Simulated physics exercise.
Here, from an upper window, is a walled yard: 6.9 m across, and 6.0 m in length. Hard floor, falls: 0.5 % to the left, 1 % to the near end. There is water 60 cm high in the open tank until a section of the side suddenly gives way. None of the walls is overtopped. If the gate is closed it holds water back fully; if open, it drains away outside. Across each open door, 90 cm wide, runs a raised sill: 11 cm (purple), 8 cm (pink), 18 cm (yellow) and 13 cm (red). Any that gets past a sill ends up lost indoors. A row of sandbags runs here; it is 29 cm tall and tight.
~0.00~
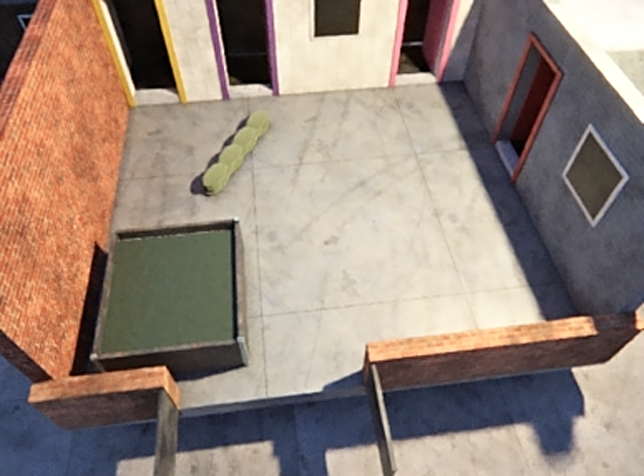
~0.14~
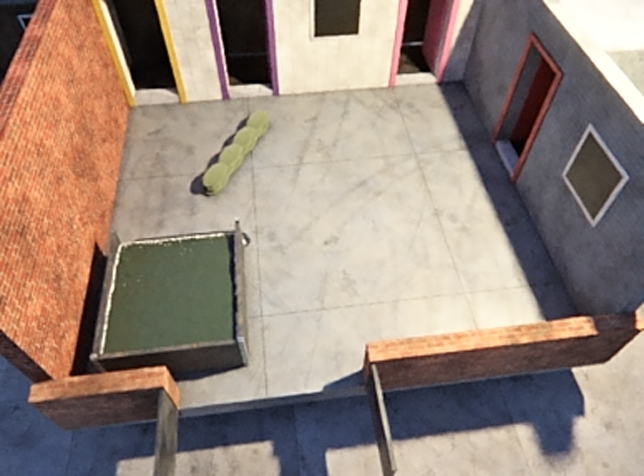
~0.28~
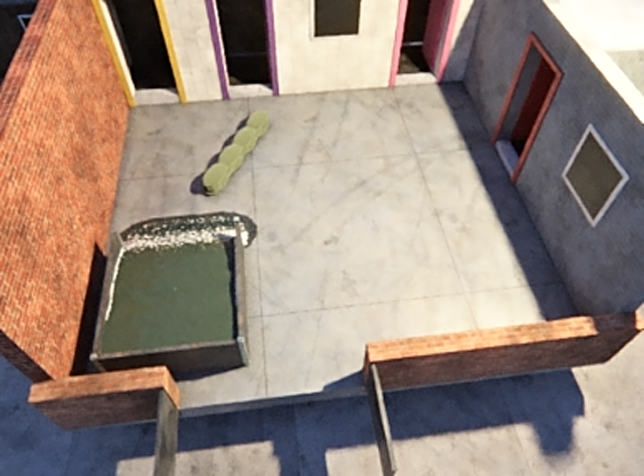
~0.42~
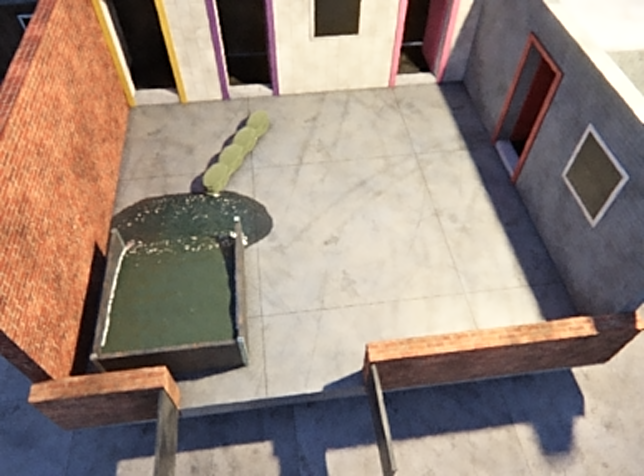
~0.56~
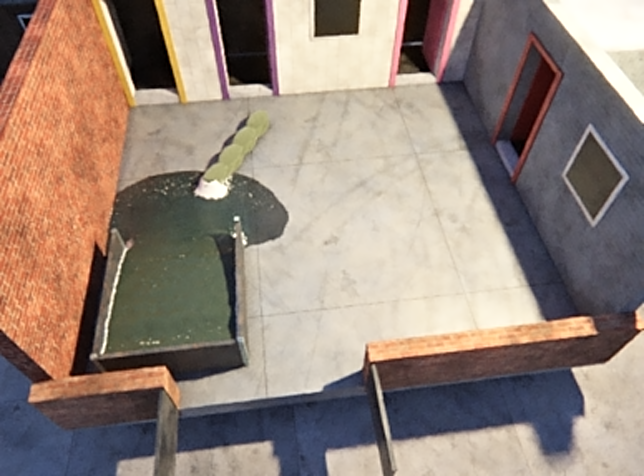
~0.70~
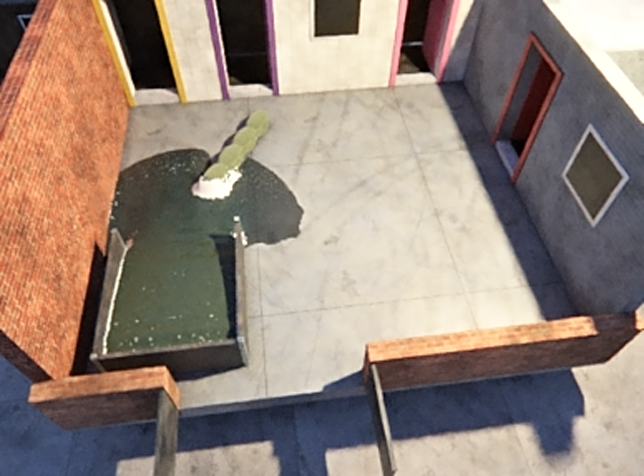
In a walled concrete yard seen from above, dark water poured out of the far side of an open tank, spread across the floor in a widening pool, and foamed against a row of sandbags.
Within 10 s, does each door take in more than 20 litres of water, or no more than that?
The purple door remains within the limit, the pink door remains within the limit, the yellow door breaks the limit, the red door remains within the limit.
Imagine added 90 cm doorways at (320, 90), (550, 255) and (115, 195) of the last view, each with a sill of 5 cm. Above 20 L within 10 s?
First doorway gets there, second falls short, third gets there.
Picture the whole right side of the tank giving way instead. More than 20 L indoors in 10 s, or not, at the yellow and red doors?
Checking each door against the limit: Yellow does not exceed it, red does not exceed it.
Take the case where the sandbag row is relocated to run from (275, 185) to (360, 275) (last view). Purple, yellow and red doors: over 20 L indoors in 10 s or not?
Against that limit: Purple over, yellow over, red below.
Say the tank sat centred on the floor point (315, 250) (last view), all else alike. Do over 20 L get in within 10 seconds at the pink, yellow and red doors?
Compared with that limit, pink overshoots, yellow falls short and red falls short.
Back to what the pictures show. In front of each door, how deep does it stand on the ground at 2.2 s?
Depths: Purple door 6 cm, pink door 0 cm, yellow door 35 cm, red door 0 cm.
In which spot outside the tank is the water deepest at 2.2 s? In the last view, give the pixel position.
The spot is near (130, 109) in the last view.
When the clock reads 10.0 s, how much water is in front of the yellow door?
Roughly 5.0 cm deep.
After 1.4 s water covers 25 % of the floor and is deepest (34 cm) near (211, 202); purple door not reached, pink door not reached, yellow door 19 cm at the sill, 0 L in, red door not reached.
After 2.2 s water covers 35 % of the floor and is deepest (39 cm) near (130, 109); purple door 6 cm at the sill, 0 L in, pink door not reached, yellow door 35 cm at the sill, 33 L in, red door not reached.
After 3.5 s water covers 50 % of the floor and is deepest (24 cm) near (129, 115); purple door 10 cm at the sill, 0 L in, pink door 7 cm at the sill, 0 L in, yellow door 24 cm at the sill, 119 L in, red door not reached.
After 6.0 s water covers 60 % of the floor and is deepest (15 cm) near (113, 211); purple door 11 cm at the sill, 1 L in, pink door 8 cm at the sill, 2 L in, yellow door 8 cm at the sill, 129 L in, red door 11 cm at the sill, 0 L in.
After 10.0 s water covers 90 % of the floor and is deepest (10 cm) near (409, 349); purple door 3 cm at the sill, 1 L in, pink door 3 cm at the sill, 8 L in, yellow door 5 cm at the sill, 129 L in, red door 4 cm at the sill, 0 L in.
